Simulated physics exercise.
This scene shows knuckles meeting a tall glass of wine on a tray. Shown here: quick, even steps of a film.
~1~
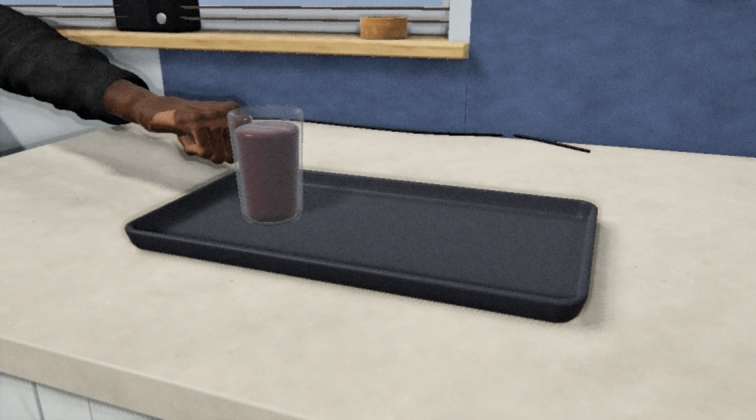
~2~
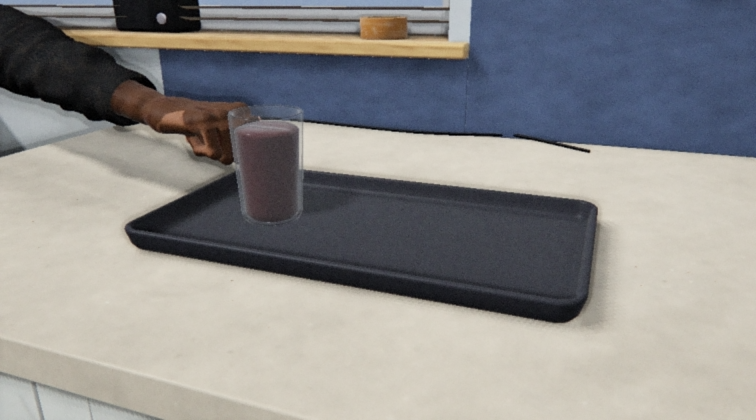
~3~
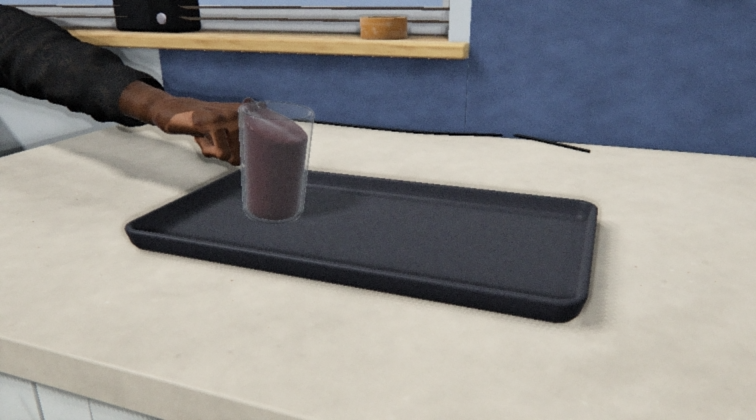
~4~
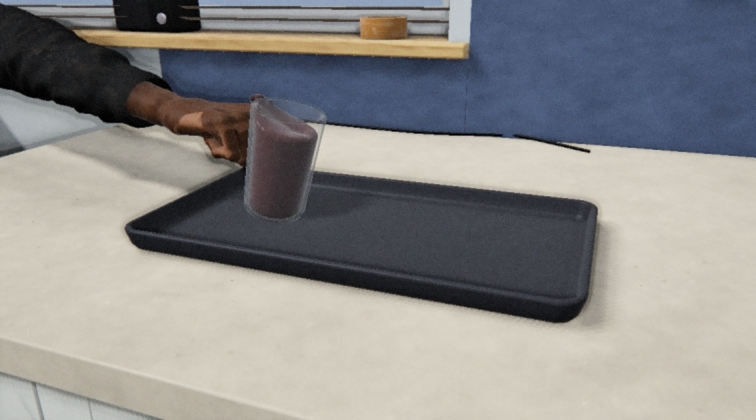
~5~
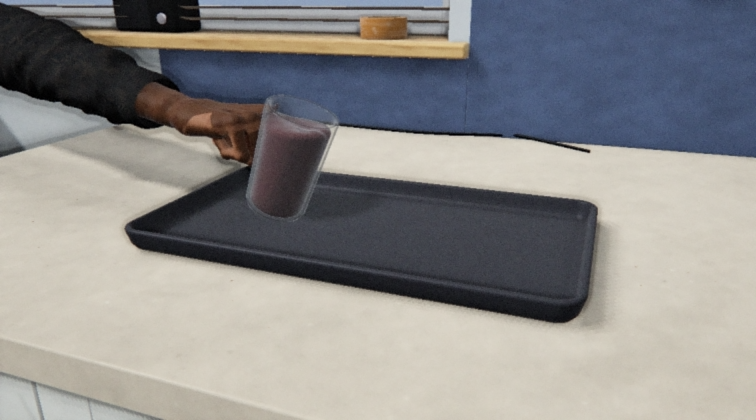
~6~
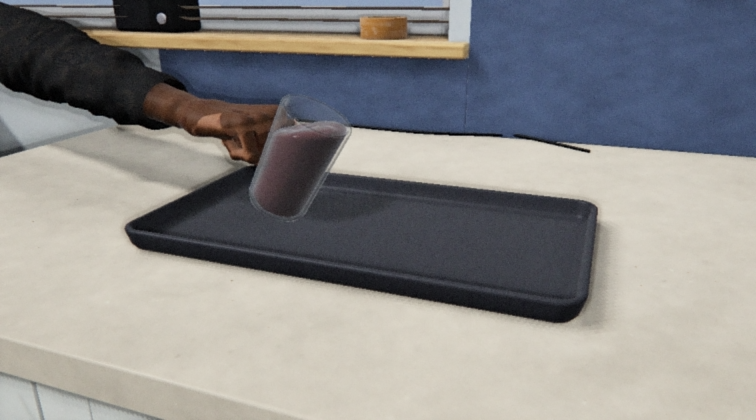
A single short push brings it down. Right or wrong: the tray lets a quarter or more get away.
Right.
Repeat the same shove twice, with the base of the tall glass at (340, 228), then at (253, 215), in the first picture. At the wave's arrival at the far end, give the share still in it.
Try 1: 70 %; try 2: 45 %.
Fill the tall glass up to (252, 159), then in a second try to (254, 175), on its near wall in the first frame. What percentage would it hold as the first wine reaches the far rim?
Fill one keeps roughly 50 percent; fill two keeps roughly 45 percent.
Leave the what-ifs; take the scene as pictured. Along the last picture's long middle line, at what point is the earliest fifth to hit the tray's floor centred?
Roughly the pixel (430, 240) on the tray.
A moment on, the tall glass is falling and 94 per cent is in the glass, 2 on the tray and 4 above or beyond its rim.
Next, the tall glass lies on its side and 58 per cent is in the glass, 40 on the tray and 2 above or beyond its rim.
Then the tall glass lies on its side and 33 per cent is in the glass, 50 on the tray and 17 above or beyond its rim.
Later the tall glass lies on its side and 17 per cent is in the glass, 50 on the tray and 33 above or beyond its rim.
Finally, 67 per cent is held by tray and glass, 33 is off the tray.
